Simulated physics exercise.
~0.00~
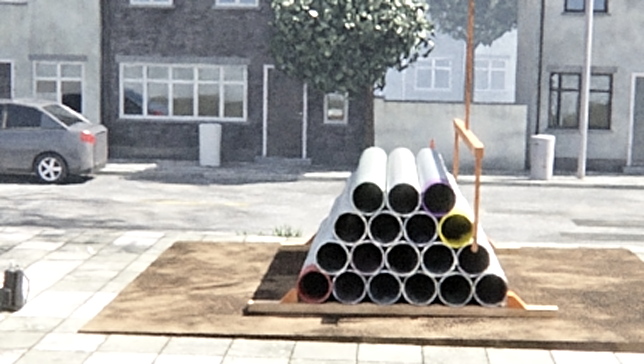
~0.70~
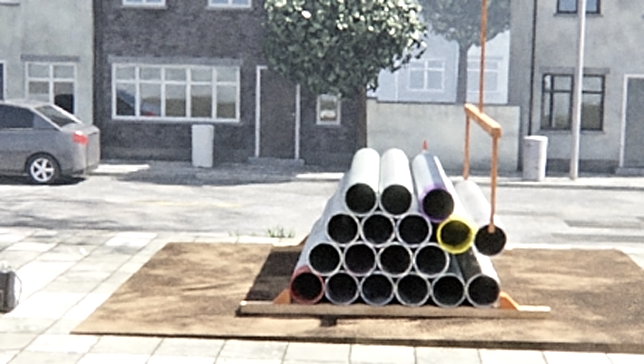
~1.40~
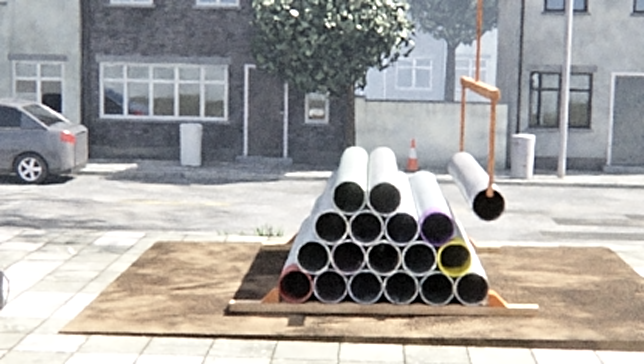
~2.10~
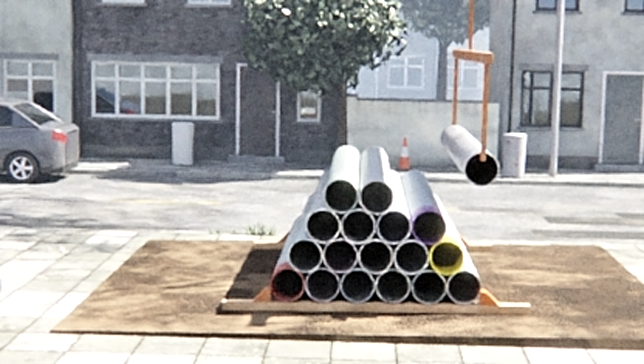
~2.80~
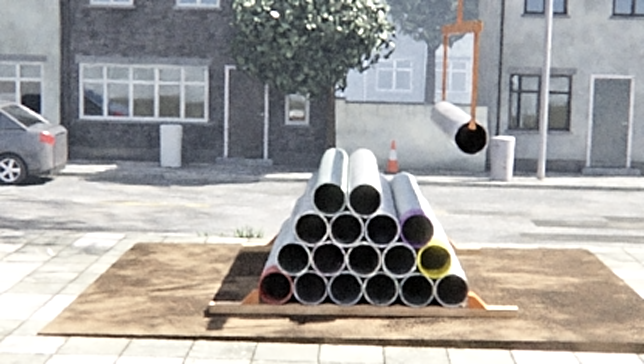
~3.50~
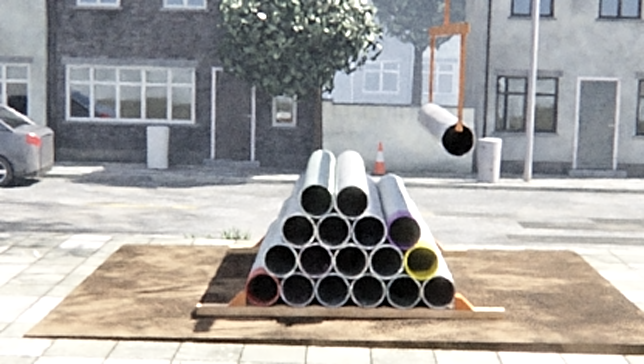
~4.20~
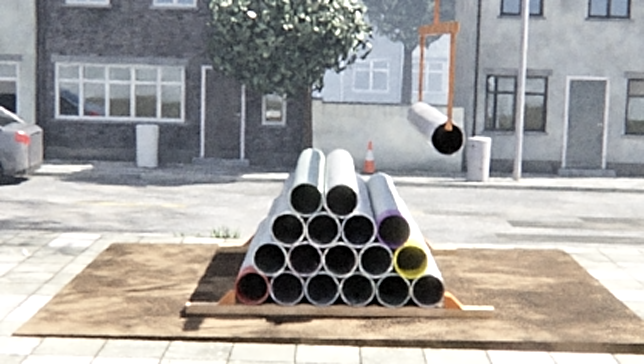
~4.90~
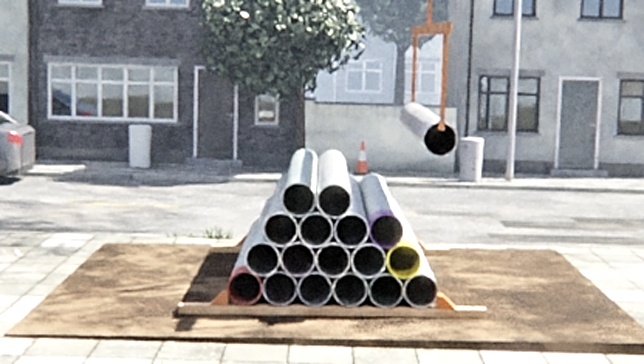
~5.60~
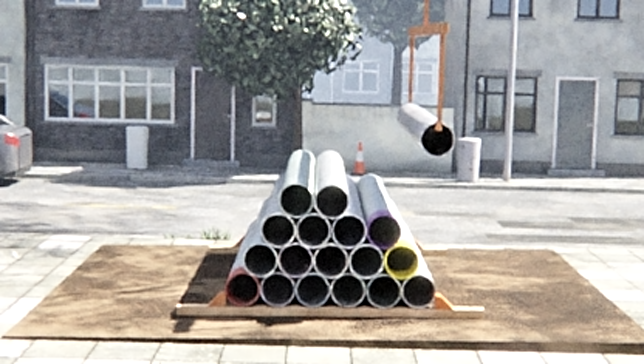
On a residential street, a hook pulls a pipe from a stack, purple and yellow ones slump, and the pile settles beneath.
